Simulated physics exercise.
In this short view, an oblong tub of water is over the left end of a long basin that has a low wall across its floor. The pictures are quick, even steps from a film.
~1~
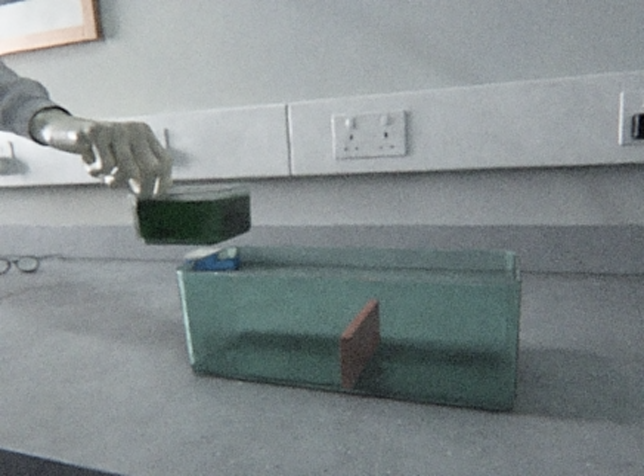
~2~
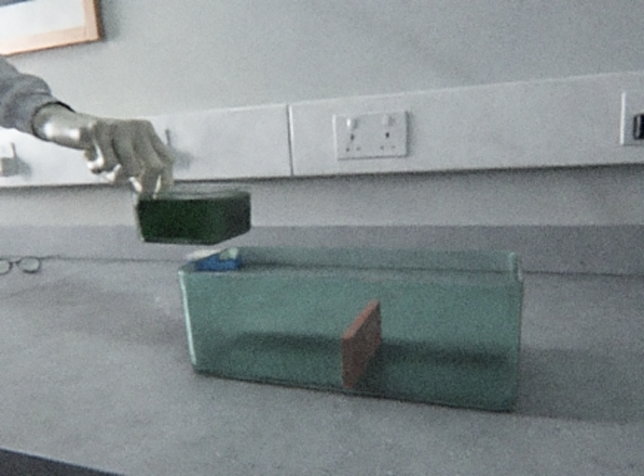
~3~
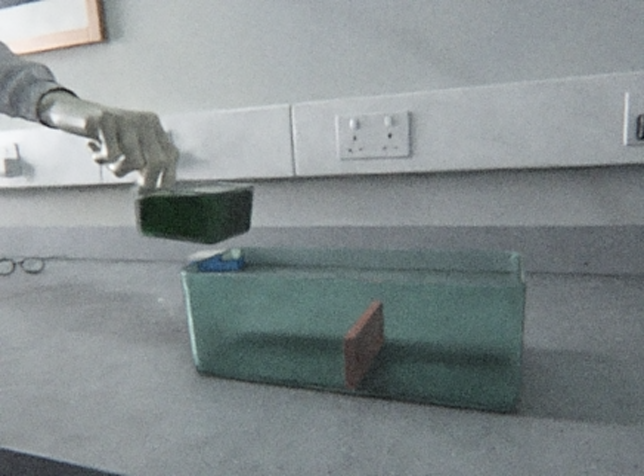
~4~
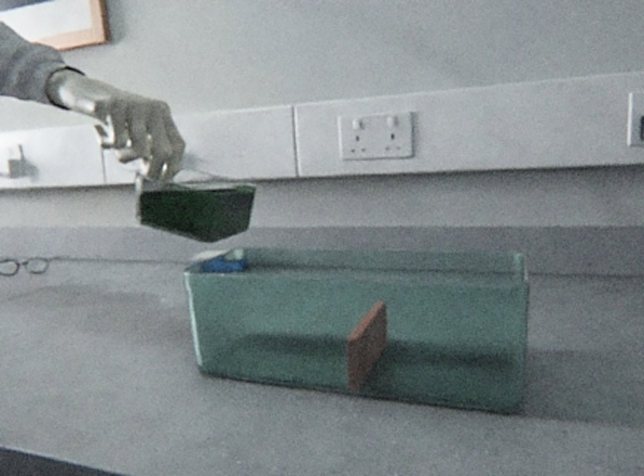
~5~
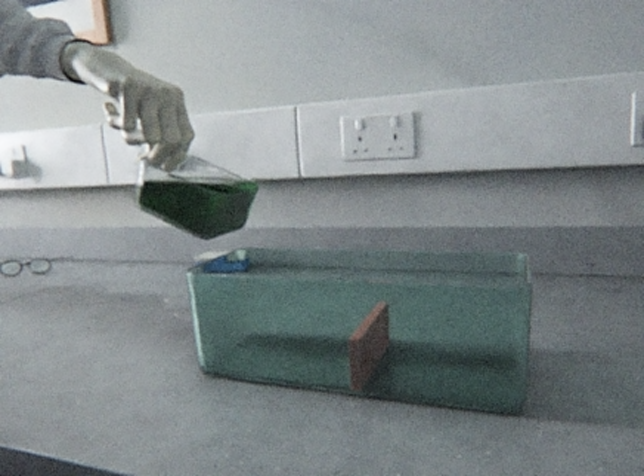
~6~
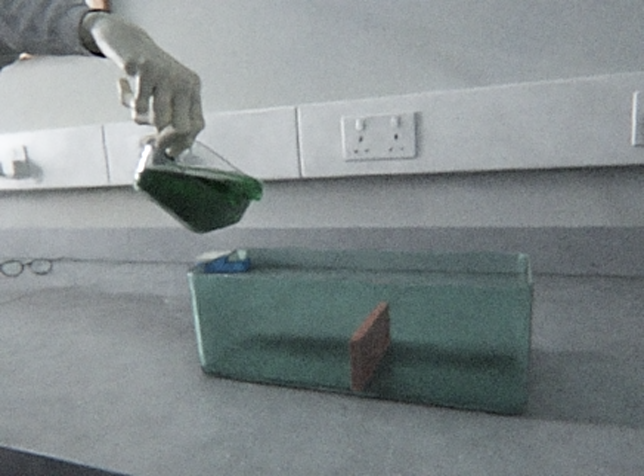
A hand held a small clear tub of dark green liquid above the left end of a long glass tank with a low reddish wall inside, then steadily tilted it rightward until liquid reached its lip.
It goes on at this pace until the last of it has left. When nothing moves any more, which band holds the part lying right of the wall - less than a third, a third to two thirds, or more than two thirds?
It falls in the band less than a third.
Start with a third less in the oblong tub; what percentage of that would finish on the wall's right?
Result: Around 5 per cent.
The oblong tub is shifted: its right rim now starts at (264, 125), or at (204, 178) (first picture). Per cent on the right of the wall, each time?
Try one: 70 %; try two: 5 %.
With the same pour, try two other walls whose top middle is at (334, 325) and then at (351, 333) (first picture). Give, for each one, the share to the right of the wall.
It works out to around 30 per cent for the first and around 15 per cent for the second.
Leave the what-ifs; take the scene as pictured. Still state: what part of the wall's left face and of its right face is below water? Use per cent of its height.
On the left roughly 30, on the right roughly 0.
A moment on, the oblong tub is tipped right over and 21 per cent is still to pour, 26 is left of the wall and 0 right of it.
Next, the oblong tub is tipped right over and 0 per cent is still to pour, 91 is left of the wall and 1 right of it.
Then the oblong tub is tipped right over and 0 per cent is still to pour, 92 is left of the wall and 3 right of it.
Later the oblong tub is tipped right over and 0 per cent is still to pour, 92 is left of the wall and 4 right of it.
In the end 93 per cent lies left of the wall, 4 right of it and 3 outside.
